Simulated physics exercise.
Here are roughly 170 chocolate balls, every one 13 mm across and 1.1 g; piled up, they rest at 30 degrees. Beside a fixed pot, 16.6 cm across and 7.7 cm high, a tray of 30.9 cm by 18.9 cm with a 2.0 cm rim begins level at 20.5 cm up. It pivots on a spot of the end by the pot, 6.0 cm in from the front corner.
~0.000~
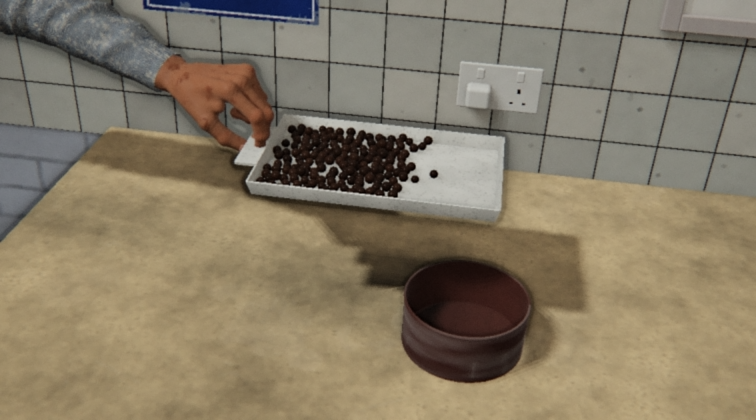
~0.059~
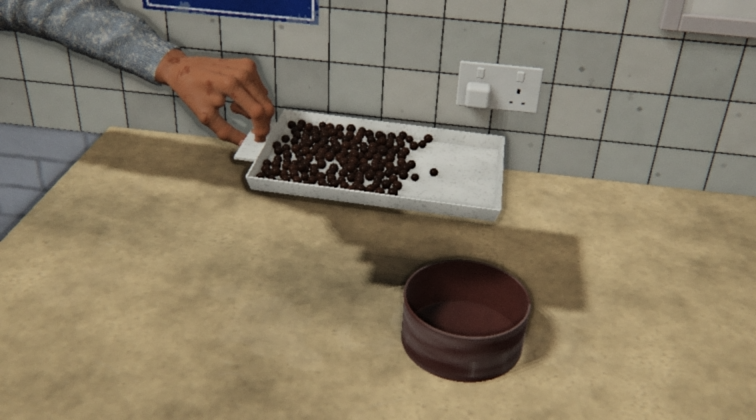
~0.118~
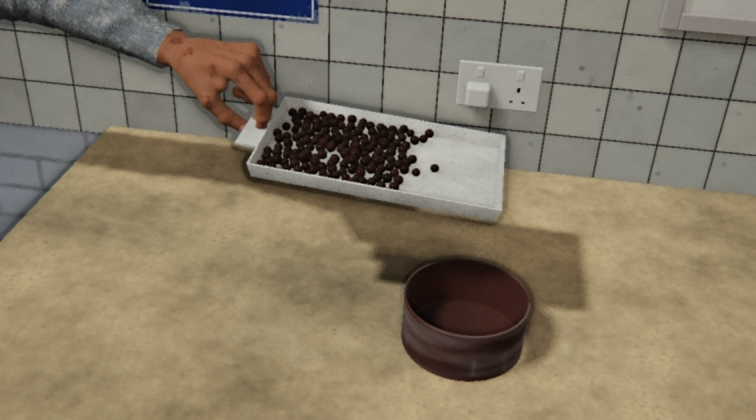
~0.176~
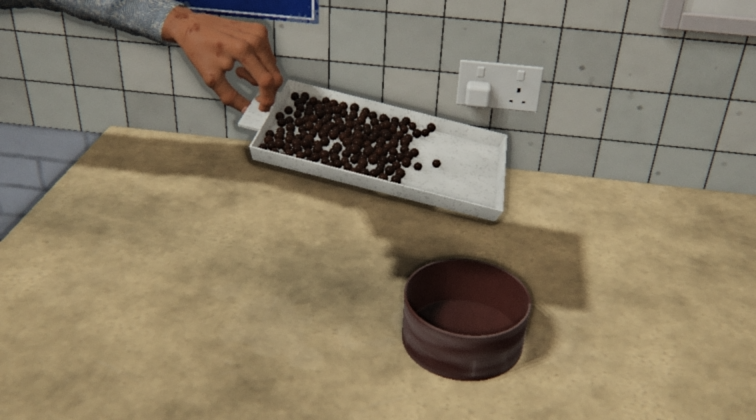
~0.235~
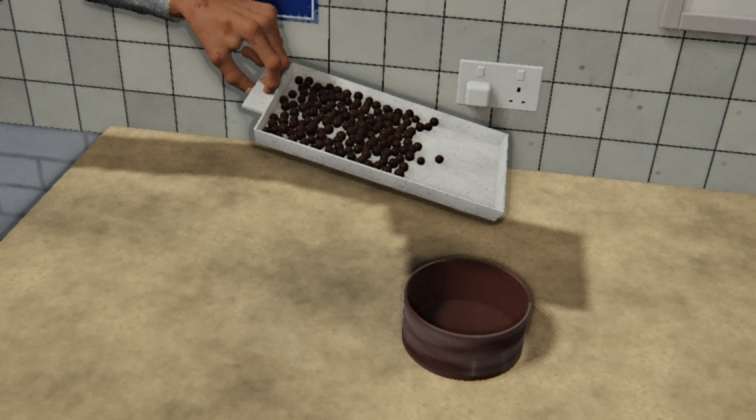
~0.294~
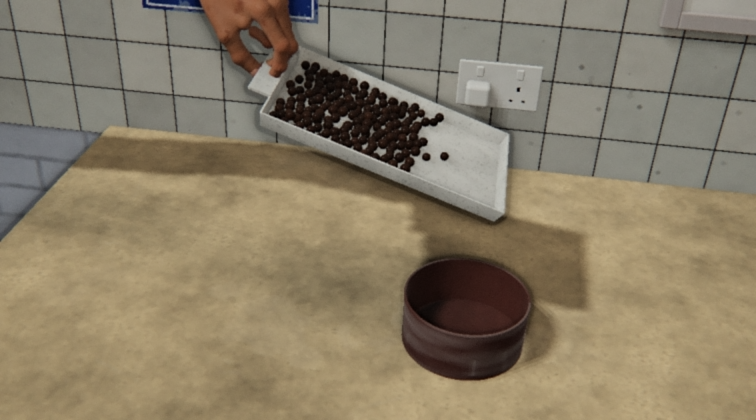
A hand raising the left end of a white tray of dark balls, slanting it down rightward above a counter with a reddish-brown pot.
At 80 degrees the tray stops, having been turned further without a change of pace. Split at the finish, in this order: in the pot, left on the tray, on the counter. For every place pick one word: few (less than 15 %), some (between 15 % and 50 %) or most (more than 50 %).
Pot gets some, tray gets few, counter gets most.
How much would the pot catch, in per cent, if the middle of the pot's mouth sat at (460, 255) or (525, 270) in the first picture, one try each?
Near 0 and 70 percent, one try each.
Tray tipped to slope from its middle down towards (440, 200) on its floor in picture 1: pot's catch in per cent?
My best guess is some 70 per cent.
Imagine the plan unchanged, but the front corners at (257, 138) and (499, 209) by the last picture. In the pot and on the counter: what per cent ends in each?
The pot gets 35 and the counter 65.
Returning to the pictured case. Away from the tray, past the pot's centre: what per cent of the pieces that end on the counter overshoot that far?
About 100 per cent.
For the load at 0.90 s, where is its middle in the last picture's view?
By then the middle of the load sits around (511, 183).
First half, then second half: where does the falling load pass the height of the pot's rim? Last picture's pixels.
At roughly (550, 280) first, later on at (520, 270).
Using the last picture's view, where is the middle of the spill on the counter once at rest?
(577, 309), about.
After 0.66 s, tilt 49 degrees; the tray holds 95 %, the pot 0 %.
After 0.90 s, tilt 68 degrees; the tray holds 60 %, the pot 0 %.
After 1.25 s, tilt 80 degrees; the tray holds 40 %, the pot 5 %.
By 3.1 s all is still; pot 25 %, tray 0 %, counter 75 %.
